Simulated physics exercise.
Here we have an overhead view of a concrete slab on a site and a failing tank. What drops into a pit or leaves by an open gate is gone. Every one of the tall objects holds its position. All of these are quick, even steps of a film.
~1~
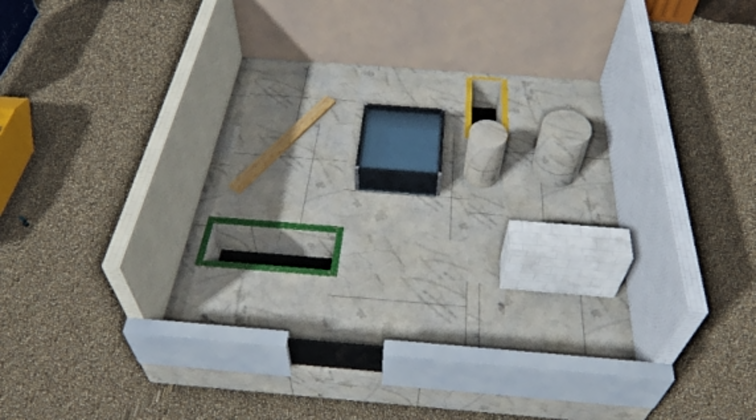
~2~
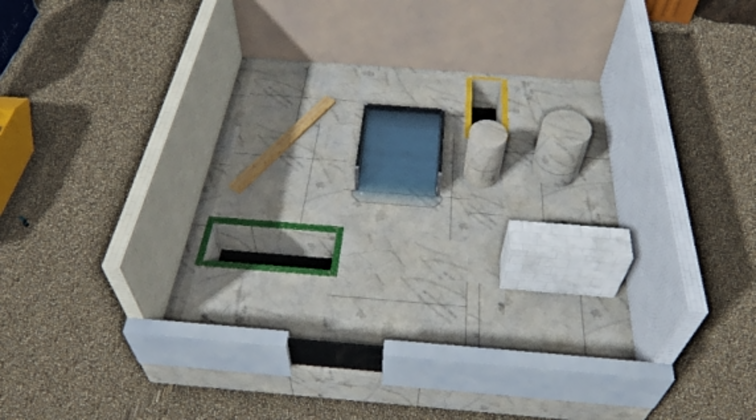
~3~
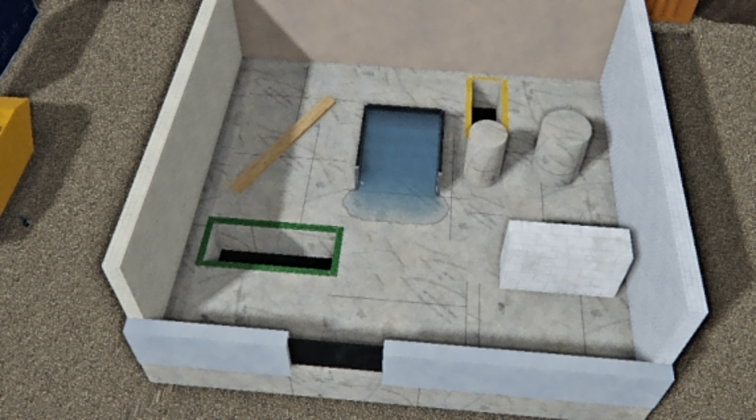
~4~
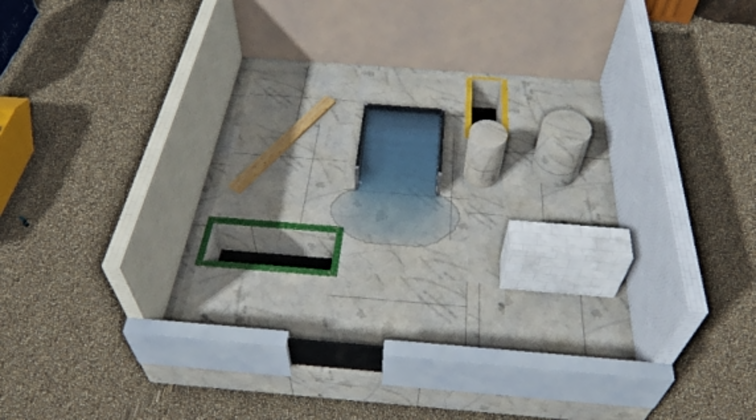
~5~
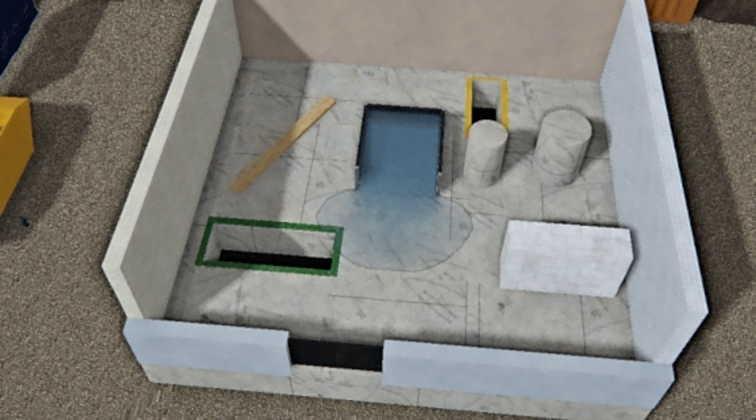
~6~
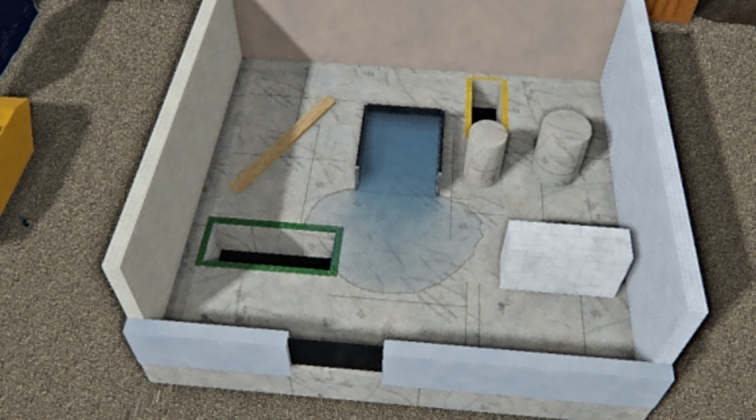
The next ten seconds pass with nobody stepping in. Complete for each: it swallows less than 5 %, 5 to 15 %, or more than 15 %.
Completed: The gate swallows less than 5 %; the yellow pit swallows less than 5 %; the green pit swallows more than 15 %.
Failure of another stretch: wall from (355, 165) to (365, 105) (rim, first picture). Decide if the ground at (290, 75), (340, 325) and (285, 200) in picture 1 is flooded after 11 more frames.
Result, in sequence: Inundated; untouched by the flood; inundated.
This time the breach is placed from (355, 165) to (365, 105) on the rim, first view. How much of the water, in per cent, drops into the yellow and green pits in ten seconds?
The yellow pit gets 8 per cent and the green pit 45 per cent.
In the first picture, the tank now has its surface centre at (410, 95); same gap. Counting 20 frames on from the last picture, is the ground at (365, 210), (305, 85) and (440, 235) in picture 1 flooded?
In sequence: Inundated, next unflooded, then inundated.
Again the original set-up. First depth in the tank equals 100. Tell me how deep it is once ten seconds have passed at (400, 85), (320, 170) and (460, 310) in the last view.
Estimate: 0, 0, 8 %.
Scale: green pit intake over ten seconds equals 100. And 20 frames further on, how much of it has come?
Around 40 percent.
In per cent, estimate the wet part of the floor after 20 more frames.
Estimated share: Around 30 %.
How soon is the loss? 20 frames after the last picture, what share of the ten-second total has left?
Roughly 40 percent.
A moment on, water covers 20 % of the floor; the gate 0 %, the yellow pit 0 %, the green pit 3 %.
Next, water covers 25 % of the floor; the gate 0 %, the yellow pit 0 %, the green pit 7 %.
Then, water covers 30 % of the floor; the gate 0 %, the yellow pit 0 %, the green pit 11 %.
Later, water covers 40 % of the floor; the gate 0 %, the yellow pit 0 %, the green pit 18 %.
In the end, water covers 45 % of the floor; the gate 0 %, the yellow pit 0 %, the green pit 29 %.
